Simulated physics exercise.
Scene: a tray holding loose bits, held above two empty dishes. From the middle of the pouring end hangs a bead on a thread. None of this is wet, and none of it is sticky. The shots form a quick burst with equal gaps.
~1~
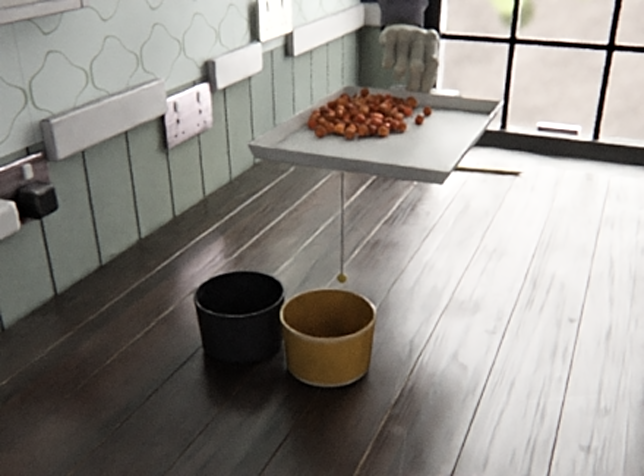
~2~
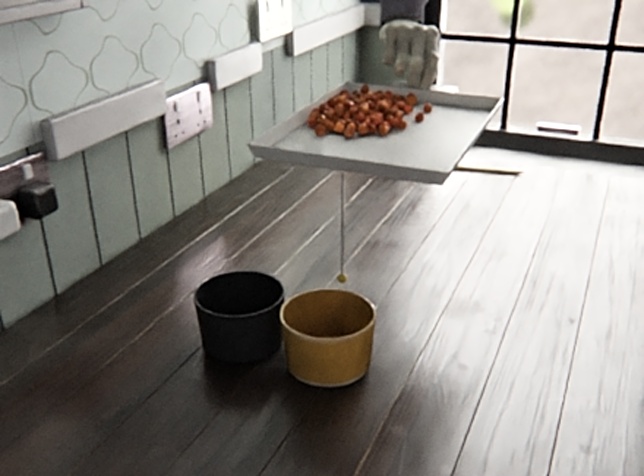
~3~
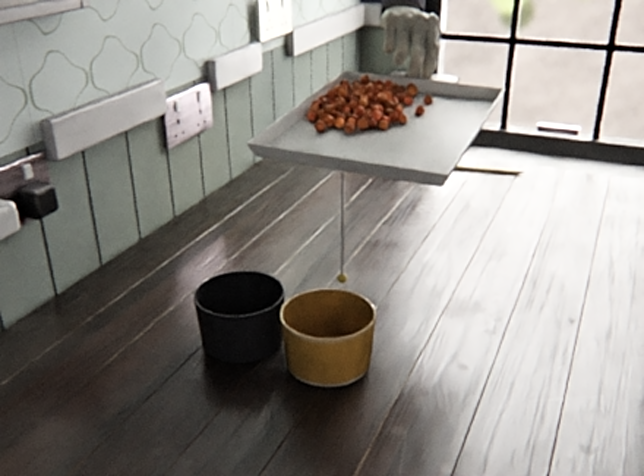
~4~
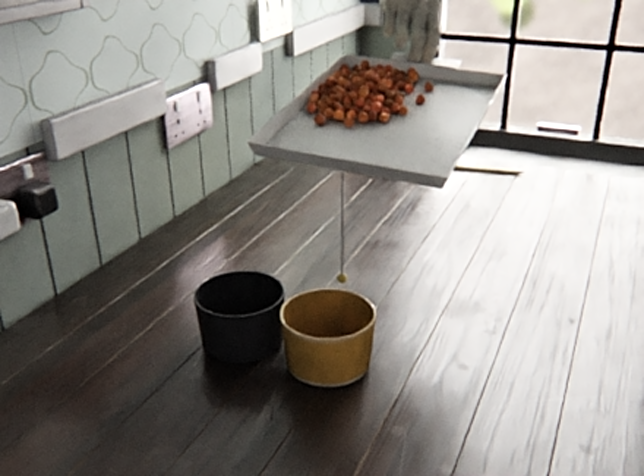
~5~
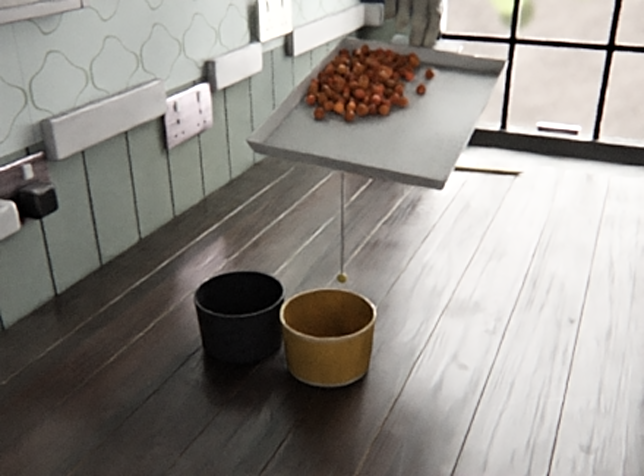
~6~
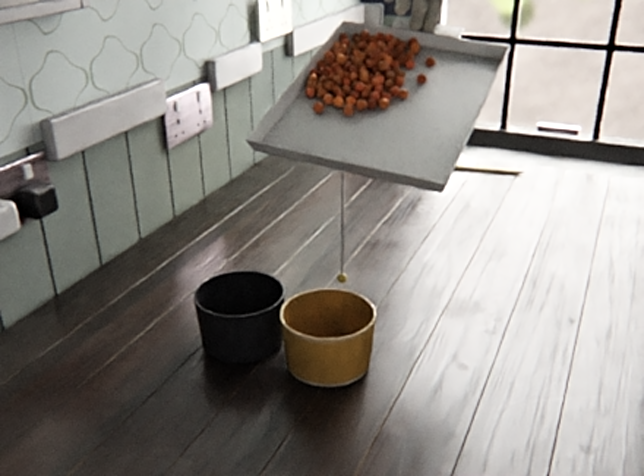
In this clip, a gloved hand at the far side of a pale tray of reddish-brown coated peanuts raises that edge, steadily steepening the tray above a black dish and a yellow dish, while the peanuts stay bunched near the raised end.
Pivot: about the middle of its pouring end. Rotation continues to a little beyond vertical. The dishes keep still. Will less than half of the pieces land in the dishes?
Yes, only a minority lands there.
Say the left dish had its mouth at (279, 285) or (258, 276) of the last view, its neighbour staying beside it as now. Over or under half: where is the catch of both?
A minority, then a minority.
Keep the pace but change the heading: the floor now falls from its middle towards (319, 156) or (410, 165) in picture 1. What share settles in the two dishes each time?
Case one 80 %; case two 0 %.
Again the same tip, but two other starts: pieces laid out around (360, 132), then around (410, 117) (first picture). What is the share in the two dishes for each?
You'd get about 30 per cent first and about 20 per cent second.
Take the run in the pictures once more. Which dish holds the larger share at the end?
Of the two, the right-side one is the fuller.
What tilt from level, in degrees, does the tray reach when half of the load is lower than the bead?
Around 85° of tilt.
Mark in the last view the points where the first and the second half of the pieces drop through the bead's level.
(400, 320), then (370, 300).
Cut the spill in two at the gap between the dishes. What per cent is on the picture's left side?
About 10 per cent.
Just after the last frame, tray tipped steeply; the larger part on the tray; roughly a quarter in the air.
A moment on, tray tipped right over; roughly half on the tray; about a tenth in the right dish; roughly a third outside both; just a few in the air.
Further on, tray tipped past a quarter turn; roughly a third in the right dish; roughly two thirds outside both.
When it is over, tray tipped past a quarter turn; roughly a third in the right dish; not one in the left dish; roughly two thirds outside both.
